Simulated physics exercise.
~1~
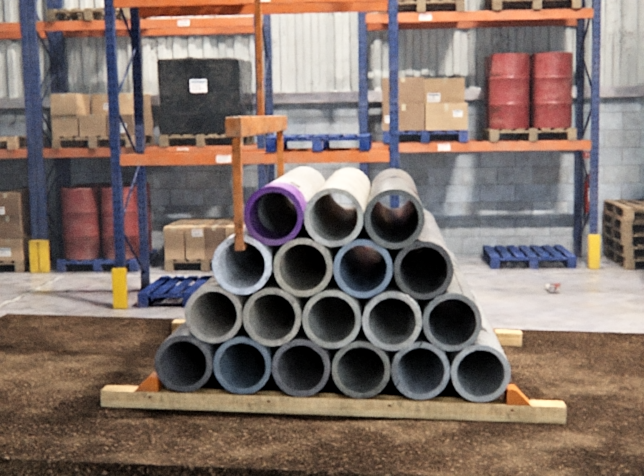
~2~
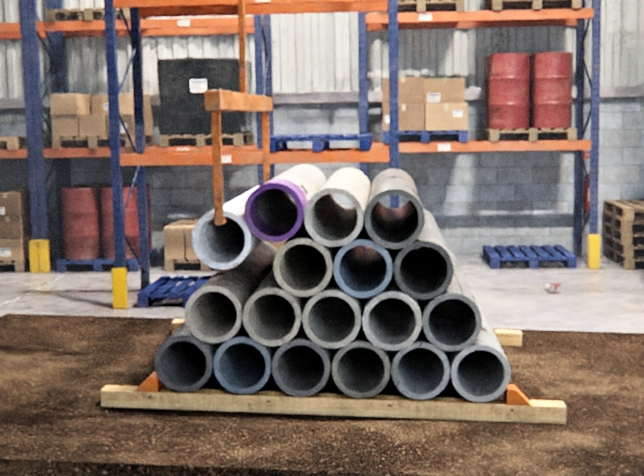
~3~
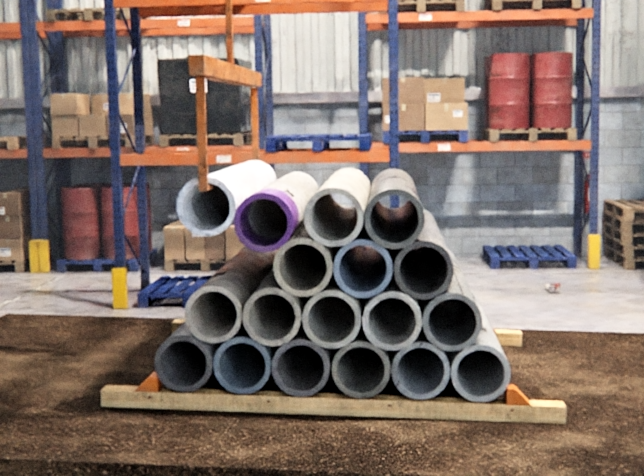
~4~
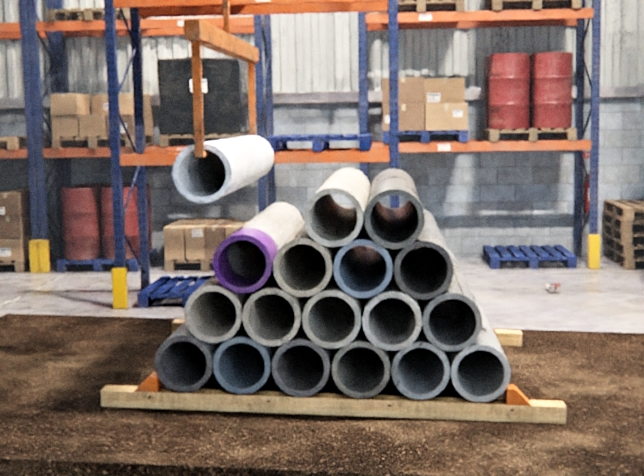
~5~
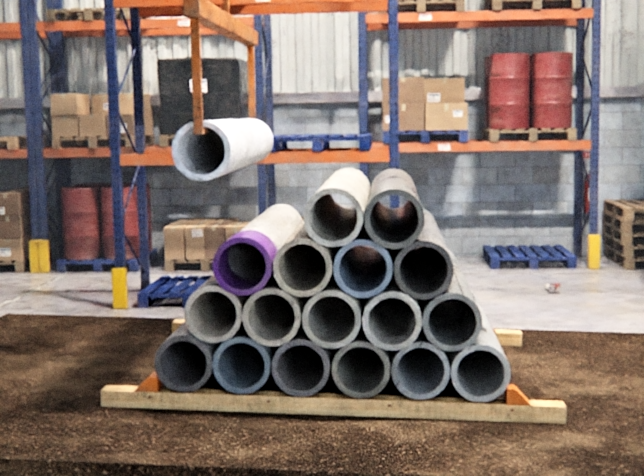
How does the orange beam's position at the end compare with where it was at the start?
At the end the orange beam is clearly higher up and somewhat further to the left than it was at the start.
